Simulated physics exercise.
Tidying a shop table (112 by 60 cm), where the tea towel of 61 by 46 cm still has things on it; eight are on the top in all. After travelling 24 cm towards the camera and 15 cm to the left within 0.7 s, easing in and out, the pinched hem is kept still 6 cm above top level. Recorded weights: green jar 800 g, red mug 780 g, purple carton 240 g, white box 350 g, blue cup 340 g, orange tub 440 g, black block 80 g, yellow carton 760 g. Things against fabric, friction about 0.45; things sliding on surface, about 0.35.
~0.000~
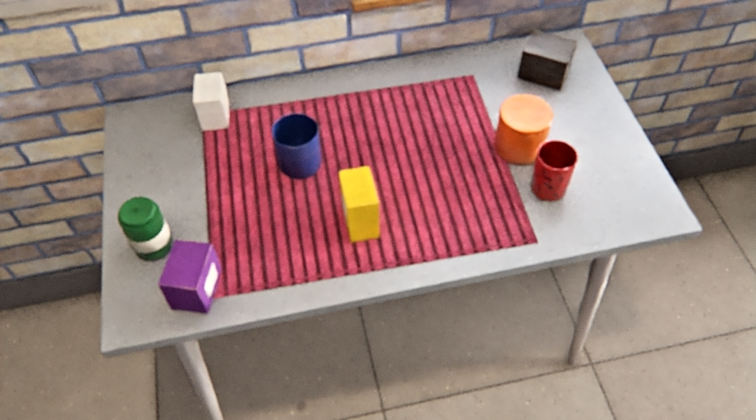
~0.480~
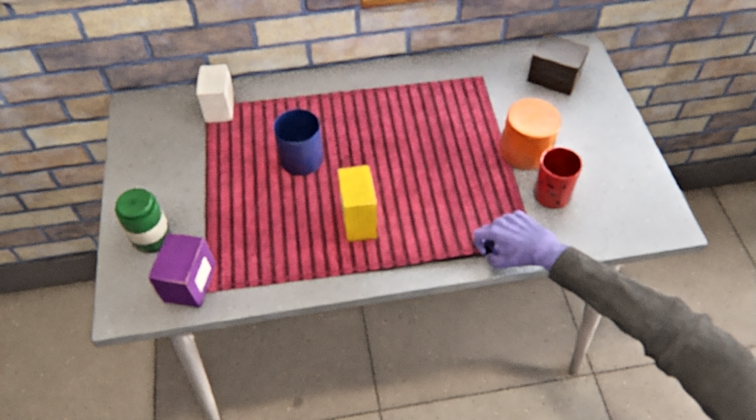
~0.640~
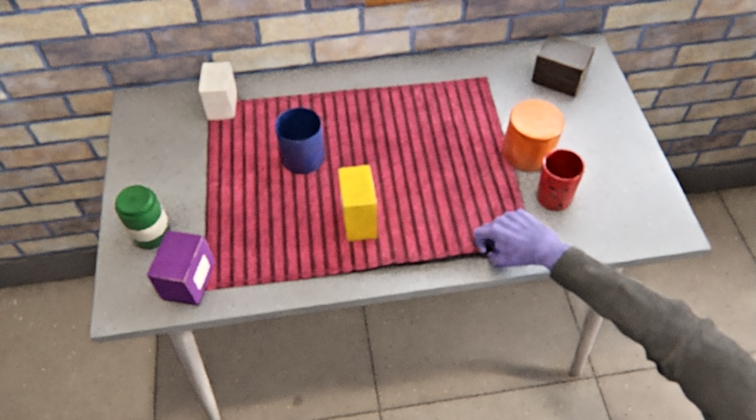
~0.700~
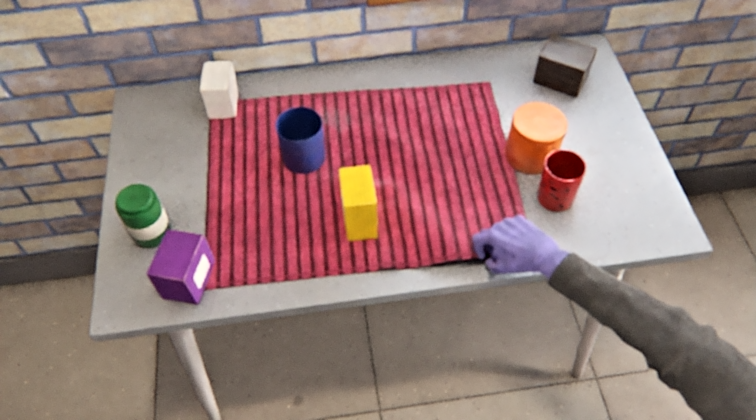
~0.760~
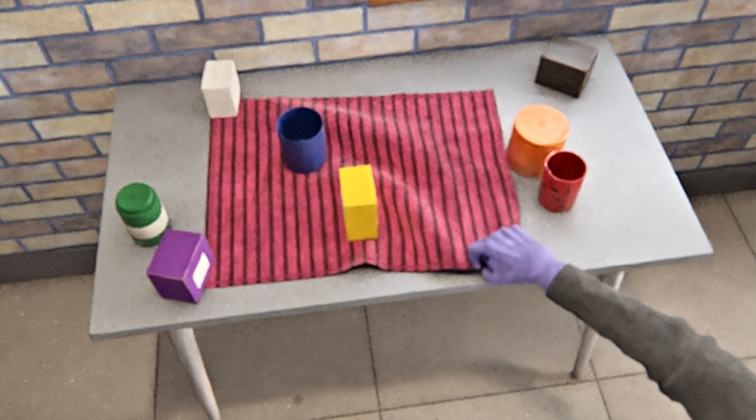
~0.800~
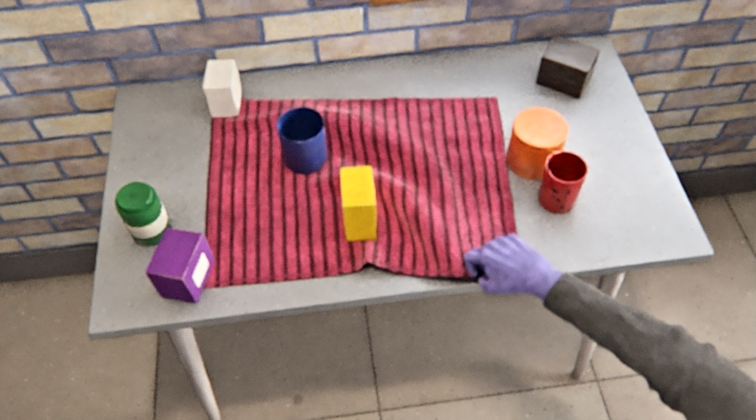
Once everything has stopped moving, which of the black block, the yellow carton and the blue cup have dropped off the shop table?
The black block is still on it, the yellow carton has dropped off, the blue cup is still on it.
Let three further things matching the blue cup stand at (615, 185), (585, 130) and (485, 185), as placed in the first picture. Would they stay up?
In order: Holds on; holds on; comes off.
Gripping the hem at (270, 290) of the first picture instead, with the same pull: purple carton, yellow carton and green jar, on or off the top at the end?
Well, in that case the purple carton tips off, the yellow carton tips off and the green jar survives on top.
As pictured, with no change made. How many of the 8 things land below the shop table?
It adds up to 1.
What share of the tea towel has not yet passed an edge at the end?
I'd say close to 70 per cent of it.
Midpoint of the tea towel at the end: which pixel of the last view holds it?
Centre in the last view: Approx. (402, 252).
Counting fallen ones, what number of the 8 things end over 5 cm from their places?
The count is 3.
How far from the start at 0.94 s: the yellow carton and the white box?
The yellow carton is 4 cm out, the white box 2 cm.
After 0.9 s, 95 % of the tea towel is still over the top; blue cup 4 cm off its start, yellow carton 3 cm off its start, white box 3 cm off its start.
After 1.1 s, 85 % of the tea towel is still over the top; blue cup 10 cm off its start, yellow carton 9 cm off its start, white box on its side, 4 cm off its start.
After 1.2 s, 75 % of the tea towel is still over the top; blue cup 16 cm off its start at (353, 171), yellow carton 15 cm off its start at (356, 272), white box on its side, 5 cm off its start at (243, 87).
After 1.3 s, 70 % of the tea towel is still over the top; yellow carton on its side, 23 cm off its start, blue cup 17 cm off its start, white box on its side, 5 cm off its start.
After 2.9 s, 70 % of the tea towel is still over the top; yellow carton over the edge, blue cup 18 cm off its start at (359, 181), black block 0 cm off its start at (571, 53), white box on its side, 7 cm off its start at (252, 80).
